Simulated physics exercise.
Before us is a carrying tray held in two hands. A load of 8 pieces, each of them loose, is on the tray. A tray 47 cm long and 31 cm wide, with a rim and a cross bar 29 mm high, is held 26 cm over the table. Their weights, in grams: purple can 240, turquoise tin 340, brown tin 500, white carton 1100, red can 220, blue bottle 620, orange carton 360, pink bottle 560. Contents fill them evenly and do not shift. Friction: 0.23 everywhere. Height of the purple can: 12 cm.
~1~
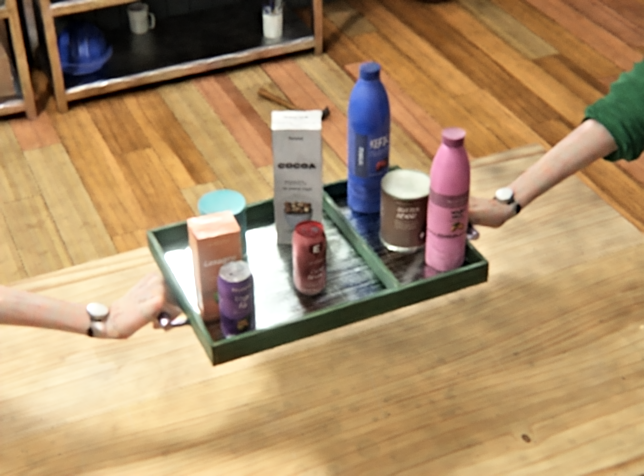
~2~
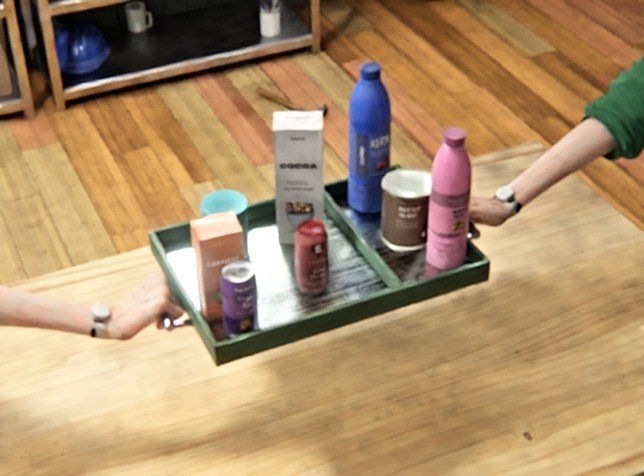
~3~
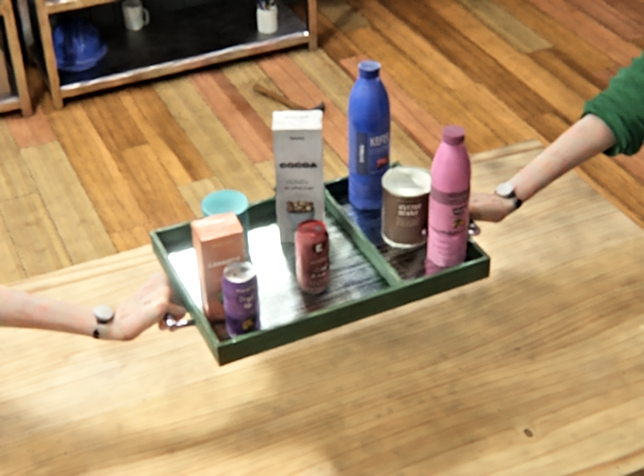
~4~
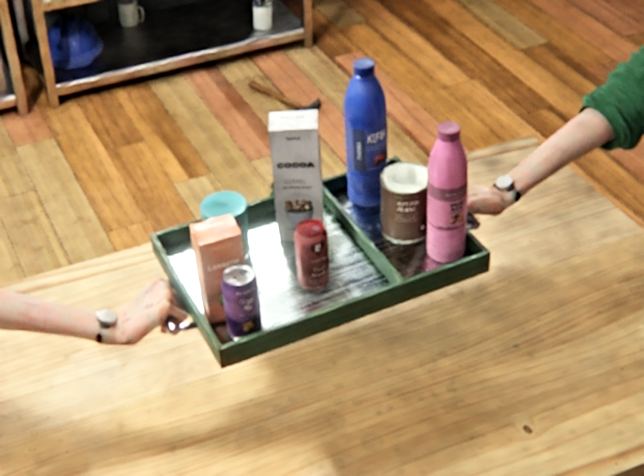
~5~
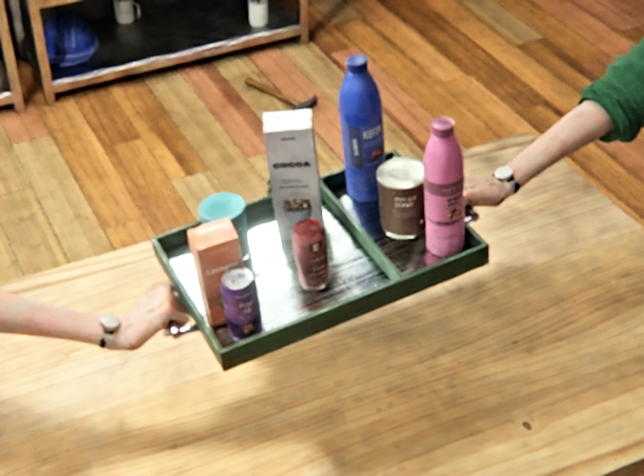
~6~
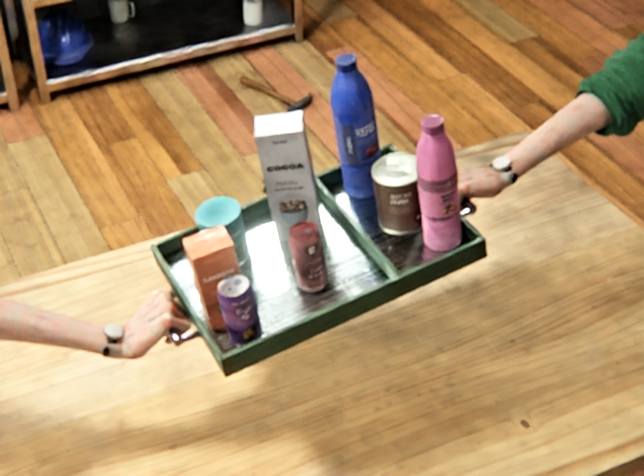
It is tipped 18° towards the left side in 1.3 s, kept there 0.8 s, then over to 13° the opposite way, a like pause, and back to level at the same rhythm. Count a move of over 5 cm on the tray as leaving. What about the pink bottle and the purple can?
The pink bottle leaves its spot and the purple can stays put.
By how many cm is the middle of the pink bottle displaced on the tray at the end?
About 27 cm.
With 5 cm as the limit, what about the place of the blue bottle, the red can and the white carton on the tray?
The blue bottle gets shifted; the red can stays put; the white carton gets shifted.
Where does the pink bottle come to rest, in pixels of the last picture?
At about (317, 287).
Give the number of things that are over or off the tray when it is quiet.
In all, 2.
Then, 0.70 s later than the last frame, tilt 18°, left edge down; pink bottle 7 cm from its spot near (385, 196); purple can 2 cm from its spot near (226, 337); blue bottle rocked 8° off its seat.
Then, 1.10 s later than the last frame, tilt 18°, left edge down; pink bottle on its side near (337, 273); purple can 3 cm from its spot near (226, 337); blue bottle on its side.
Then, 2.60 s later than the last frame, tilt 12°, right edge down; pink bottle on its side near (319, 279); purple can 3 cm from its spot near (239, 282); blue bottle on its side.
When it is over, lying over on the tray, blue bottle and pink bottle; not toppled but over 5 cm from the start, turquoise tin and white carton; the other 4 within 5 cm of the start. In the last view, pink bottle near (317, 287), purple can near (231, 305).
